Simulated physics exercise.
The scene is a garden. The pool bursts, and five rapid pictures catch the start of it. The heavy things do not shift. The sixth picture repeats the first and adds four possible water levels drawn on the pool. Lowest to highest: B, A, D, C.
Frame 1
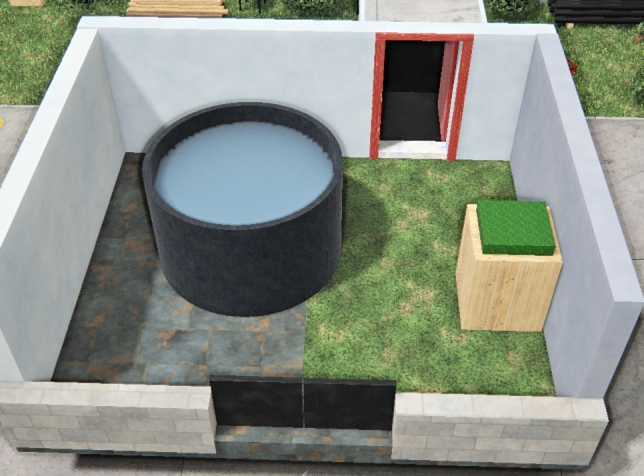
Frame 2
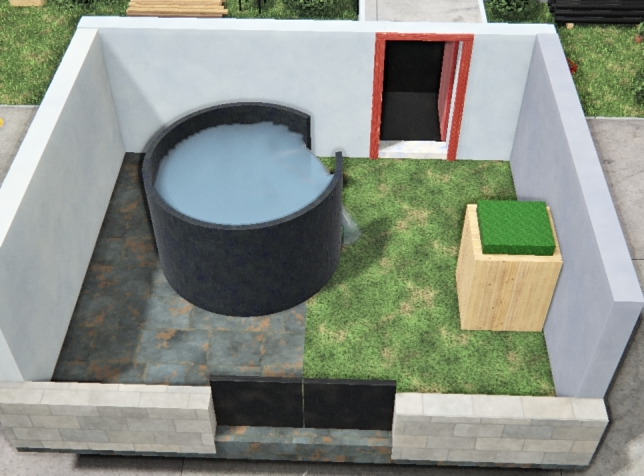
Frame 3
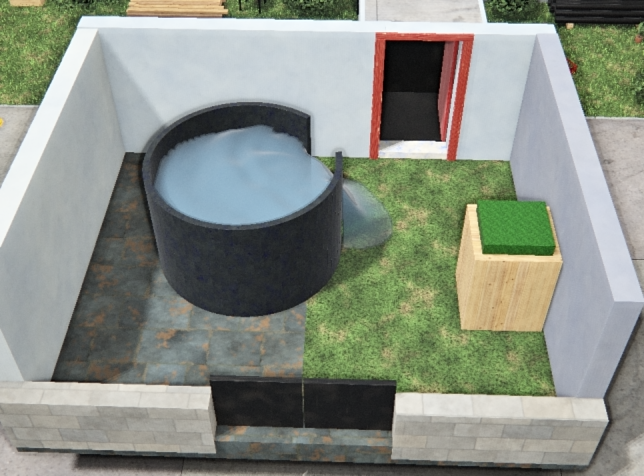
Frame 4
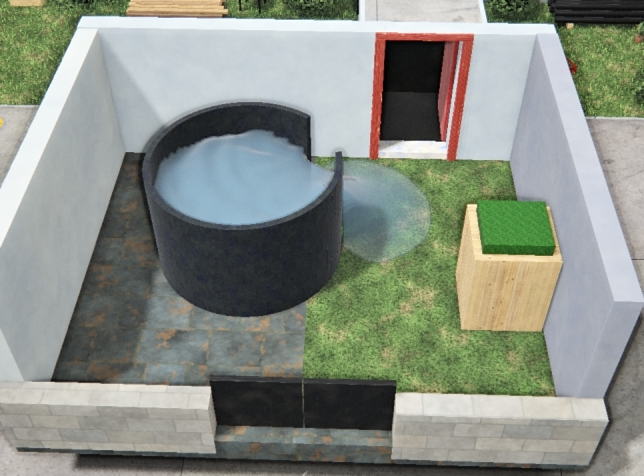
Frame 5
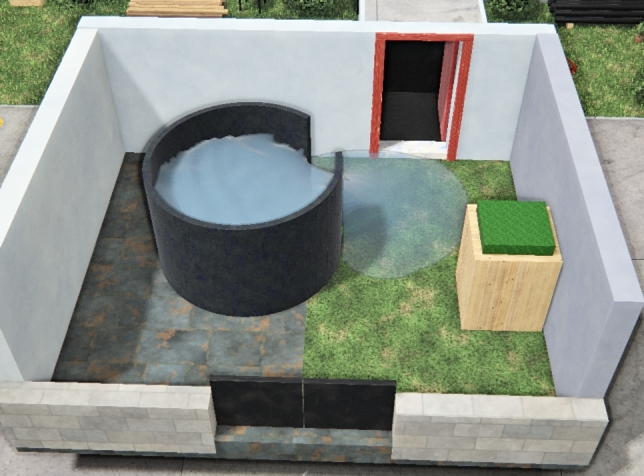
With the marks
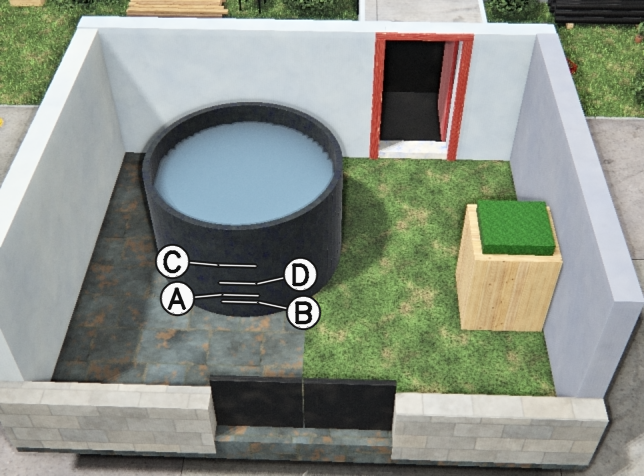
In a walled garden, water pours from a gap in a round pool across the grass.
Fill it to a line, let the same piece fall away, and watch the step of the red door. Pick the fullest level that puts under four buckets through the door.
Use level A.
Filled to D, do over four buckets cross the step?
Yes, it does.
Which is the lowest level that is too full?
D.
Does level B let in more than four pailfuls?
No, that is safe.
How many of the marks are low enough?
Two of the four.
On the marked copy, A at (239, 295); B at (240, 302); C at (236, 265); D at (238, 283); from the bottom up B, A, D, C.
Choosing A, a splash gets over, under a bucket.
Choosing B, nothing gets over.
Choosing C, dozens of bucketfuls pour in.
Choosing D, about 12 bucketfuls get in.
